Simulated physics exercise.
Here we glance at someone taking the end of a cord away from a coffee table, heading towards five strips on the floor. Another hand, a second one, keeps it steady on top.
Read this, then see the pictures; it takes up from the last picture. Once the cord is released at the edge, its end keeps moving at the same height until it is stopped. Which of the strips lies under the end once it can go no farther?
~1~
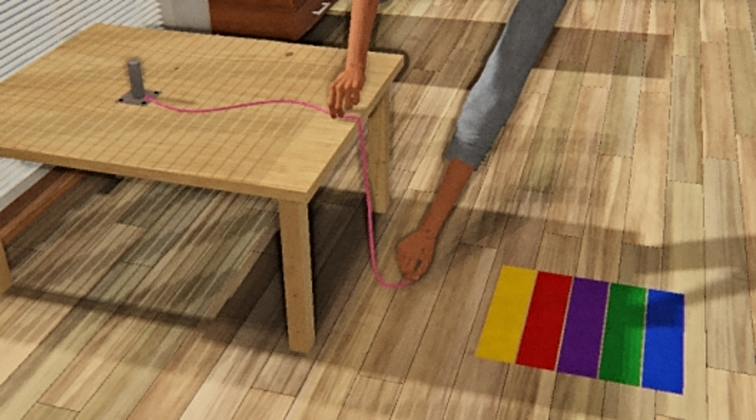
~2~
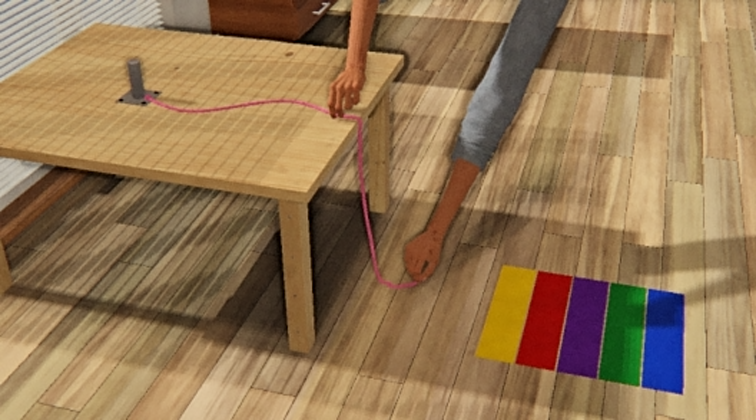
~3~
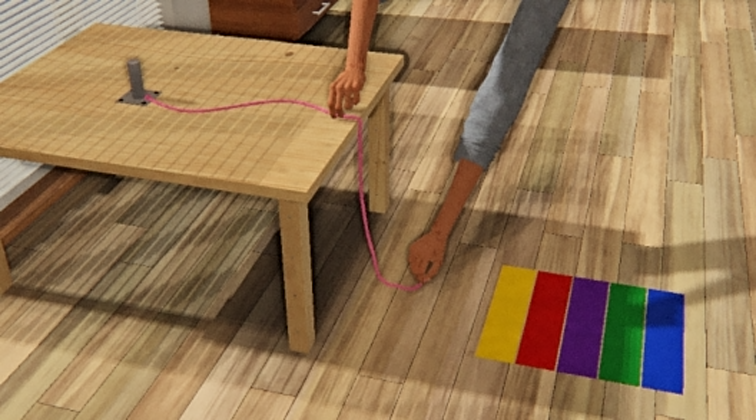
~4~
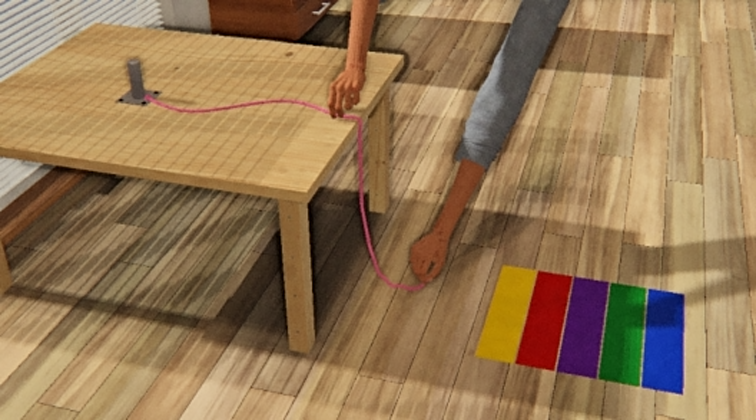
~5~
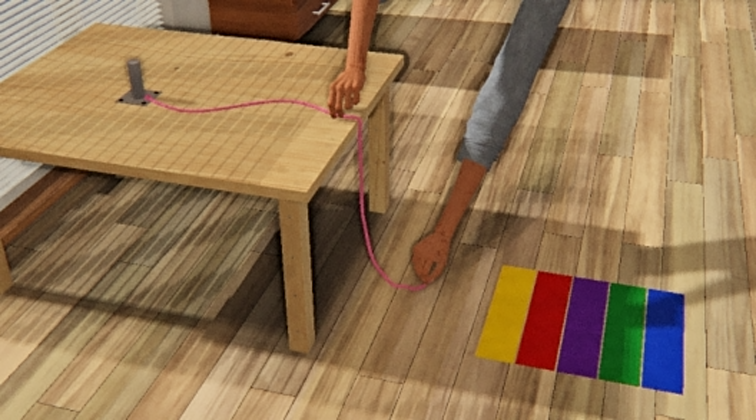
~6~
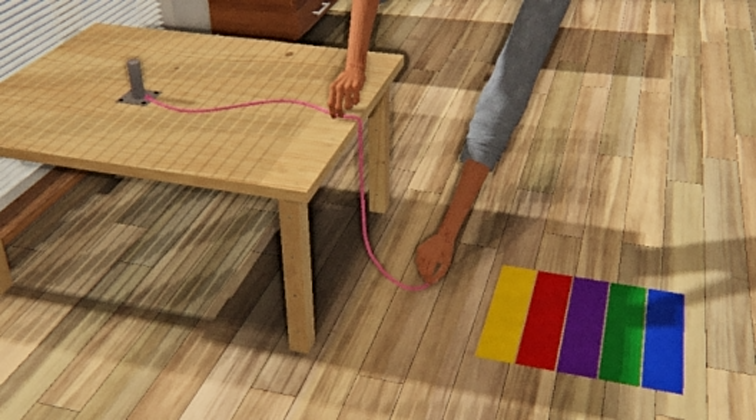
The red one.
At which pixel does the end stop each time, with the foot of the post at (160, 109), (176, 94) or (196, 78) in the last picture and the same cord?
Roughly (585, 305), (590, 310) and (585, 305), try by try.
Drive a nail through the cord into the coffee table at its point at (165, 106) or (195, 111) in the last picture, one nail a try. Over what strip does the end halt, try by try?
The first place gives red, the second gives red.
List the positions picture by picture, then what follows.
In the first picture, end (413, 278); yellow (499, 341); red (539, 348); purple (579, 356); green (621, 363); blue (663, 371).
In the second picture, end (421, 280); cord through (170, 108) (241, 106) (314, 107) (360, 139) (365, 207) (376, 266).
In the third picture, end (424, 280).
In the fourth picture, end (427, 281); cord through (170, 108) (241, 106) (314, 107) (360, 139) (362, 207) (376, 266).
In the fifth picture, end (428, 281).
In the sixth picture, end (432, 282); cord through (170, 108) (241, 106) (314, 107) (360, 139) (363, 207) (379, 266).
Early on, end near (491, 291); short of the strips.
Midway, end near (527, 297); over yellow.
At the end of the slack, end near (549, 301); over red. It gets as far as the red strip.
